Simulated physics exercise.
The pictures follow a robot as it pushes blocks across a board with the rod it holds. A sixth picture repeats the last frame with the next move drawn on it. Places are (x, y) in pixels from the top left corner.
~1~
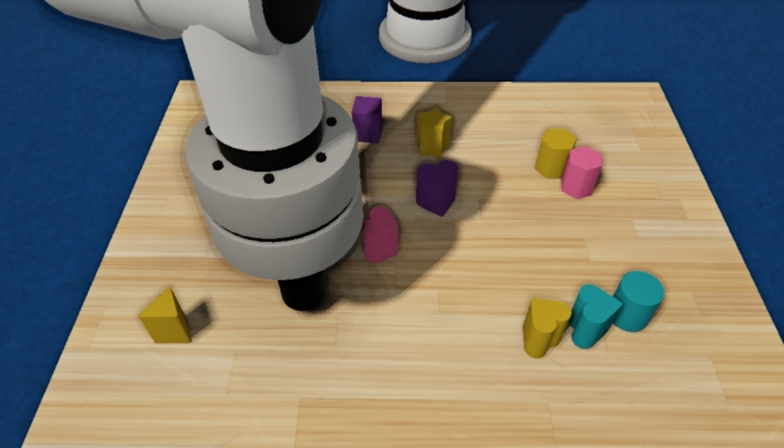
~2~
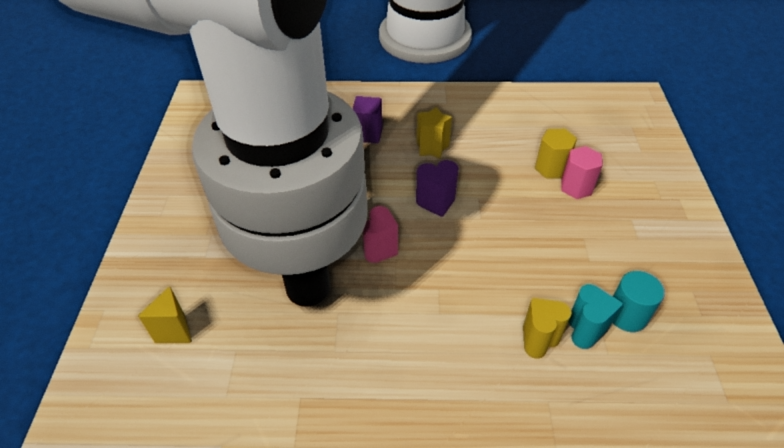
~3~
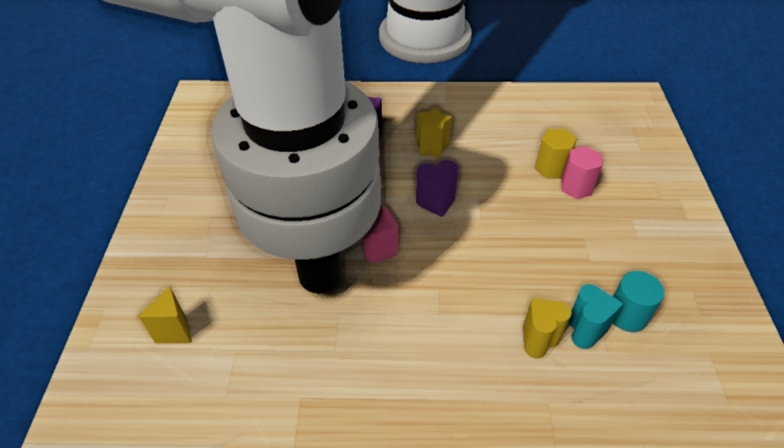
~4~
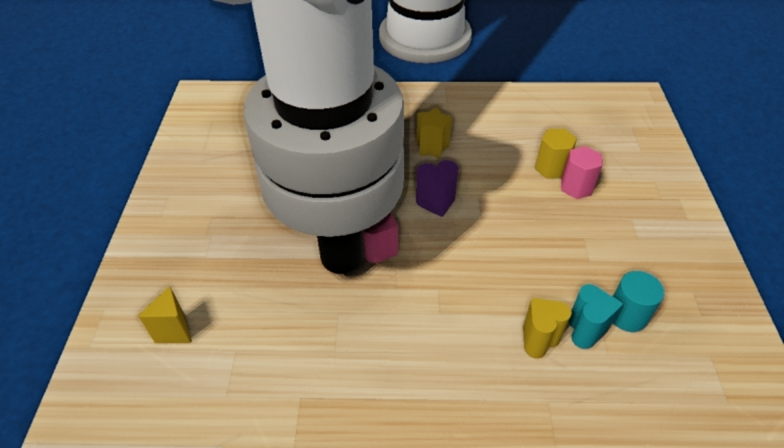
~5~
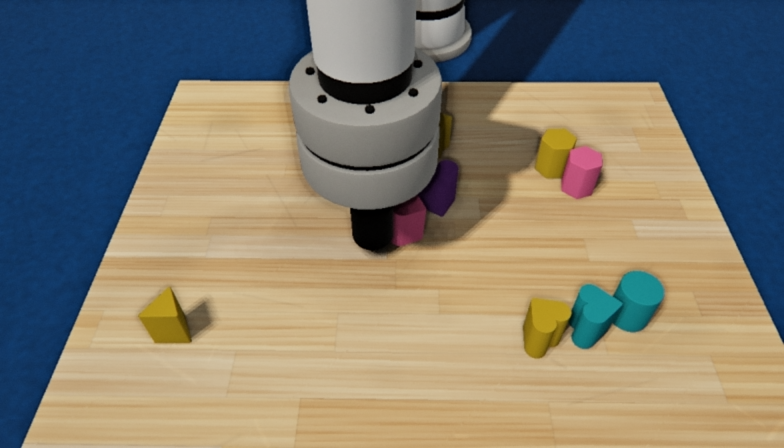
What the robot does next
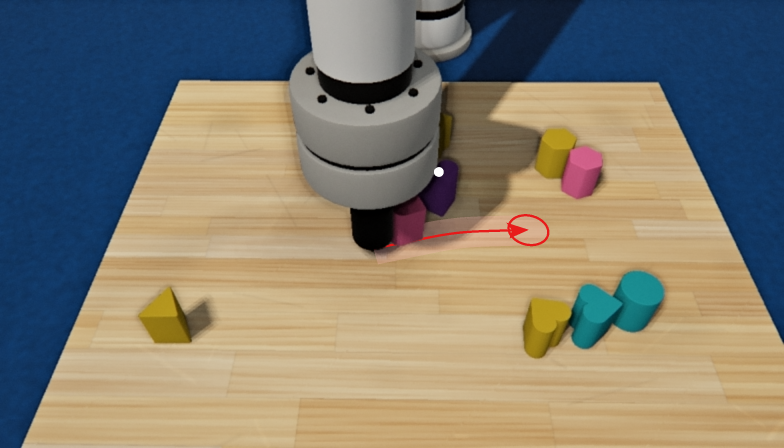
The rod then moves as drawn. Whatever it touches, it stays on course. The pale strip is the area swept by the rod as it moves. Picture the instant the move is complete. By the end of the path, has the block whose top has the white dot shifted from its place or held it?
At the end of the path, the block whose top has the white dot has moved off its old spot.
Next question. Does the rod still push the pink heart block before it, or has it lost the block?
In the end it is beside or behind the rod.
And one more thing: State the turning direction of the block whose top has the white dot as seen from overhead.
Viewed from overhead, the block whose top has the white dot winds up turned anticlockwise.
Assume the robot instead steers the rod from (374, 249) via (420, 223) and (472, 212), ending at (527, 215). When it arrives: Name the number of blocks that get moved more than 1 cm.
In total, two blocks get moved by over 1 cm.
The drawn path runs from (374, 249) over (425, 238) and (476, 231) to (528, 230); the dot is on the purple heart block.
The first path, step by step. One third of the way, rod (427, 226); pink heart block (449, 190), turned 60° anticlockwise; purple heart block (443, 169), turned 25° anticlockwise.
Two thirds of the way, rod (479, 219); pink heart block (482, 179), turned 105° anticlockwise; purple heart block (448, 167), turned 55° anticlockwise.
At the end, rod (532, 217); pink heart block (485, 178), turned 120° anticlockwise; purple heart block (448, 167), turned 55° anticlockwise; pink six-sided block not moved.
